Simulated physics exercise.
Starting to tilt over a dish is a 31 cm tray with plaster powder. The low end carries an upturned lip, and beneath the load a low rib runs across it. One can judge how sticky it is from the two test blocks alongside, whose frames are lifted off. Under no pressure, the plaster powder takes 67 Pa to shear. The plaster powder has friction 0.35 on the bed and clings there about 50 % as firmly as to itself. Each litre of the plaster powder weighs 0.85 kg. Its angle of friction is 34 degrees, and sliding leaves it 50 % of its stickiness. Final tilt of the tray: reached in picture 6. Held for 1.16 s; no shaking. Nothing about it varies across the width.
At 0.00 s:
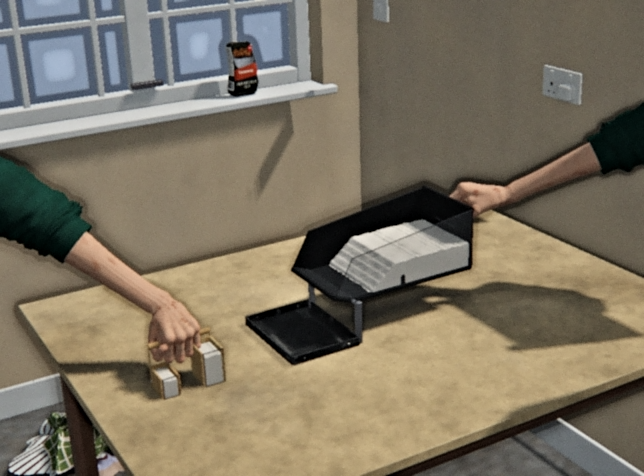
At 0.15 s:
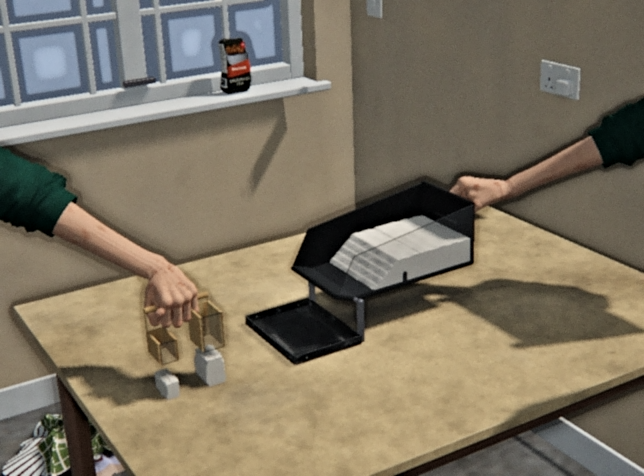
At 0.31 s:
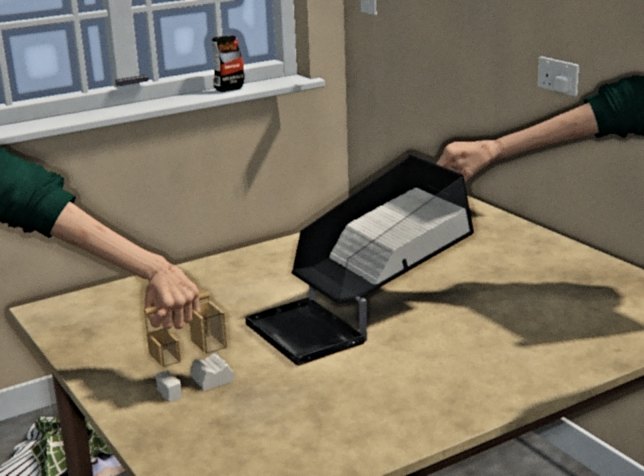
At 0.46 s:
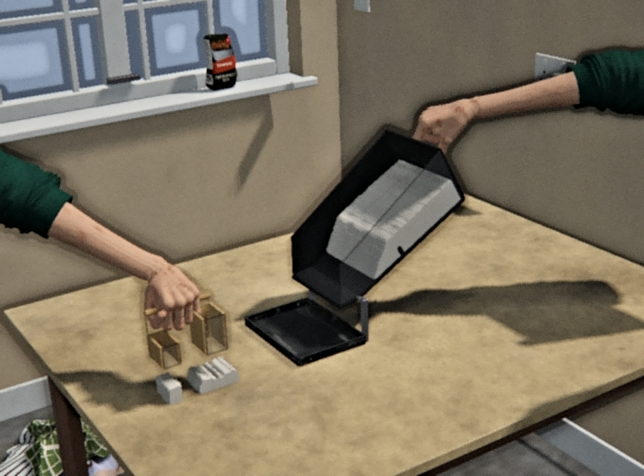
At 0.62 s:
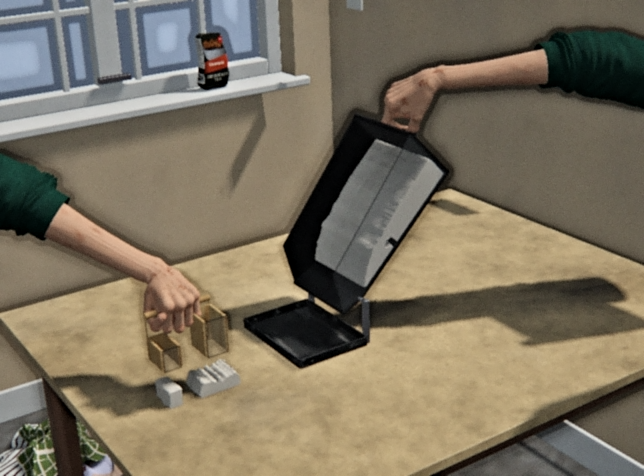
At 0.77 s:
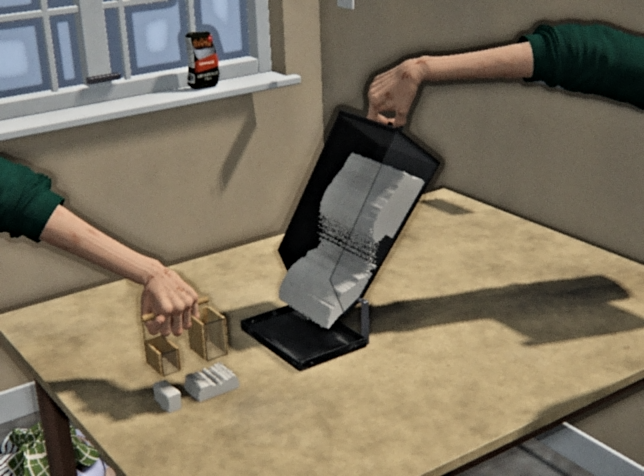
A hand tilts a black tray steeply until the pale powder slides down its surface.
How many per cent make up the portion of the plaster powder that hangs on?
I would say about 23 per cent.
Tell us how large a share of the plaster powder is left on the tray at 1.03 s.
50 per cent, roughly.
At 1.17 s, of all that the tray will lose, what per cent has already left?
Estimate: Near 90 %.
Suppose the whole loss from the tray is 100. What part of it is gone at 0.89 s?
Near 30 in a hundred.
After 0.89 s, the tilt is 50 degrees and 74 % is on the bed.
After 1.03 s, the tilt is 50 degrees and 49 % is on the bed.
After 1.17 s, the tilt is 50 degrees and 29 % is on the bed.
After 1.31 s, the tilt is 50 degrees and 24 % is on the bed.
After 1.89 s, at the end, the tilt is 50 degrees and 23 % is on the bed.
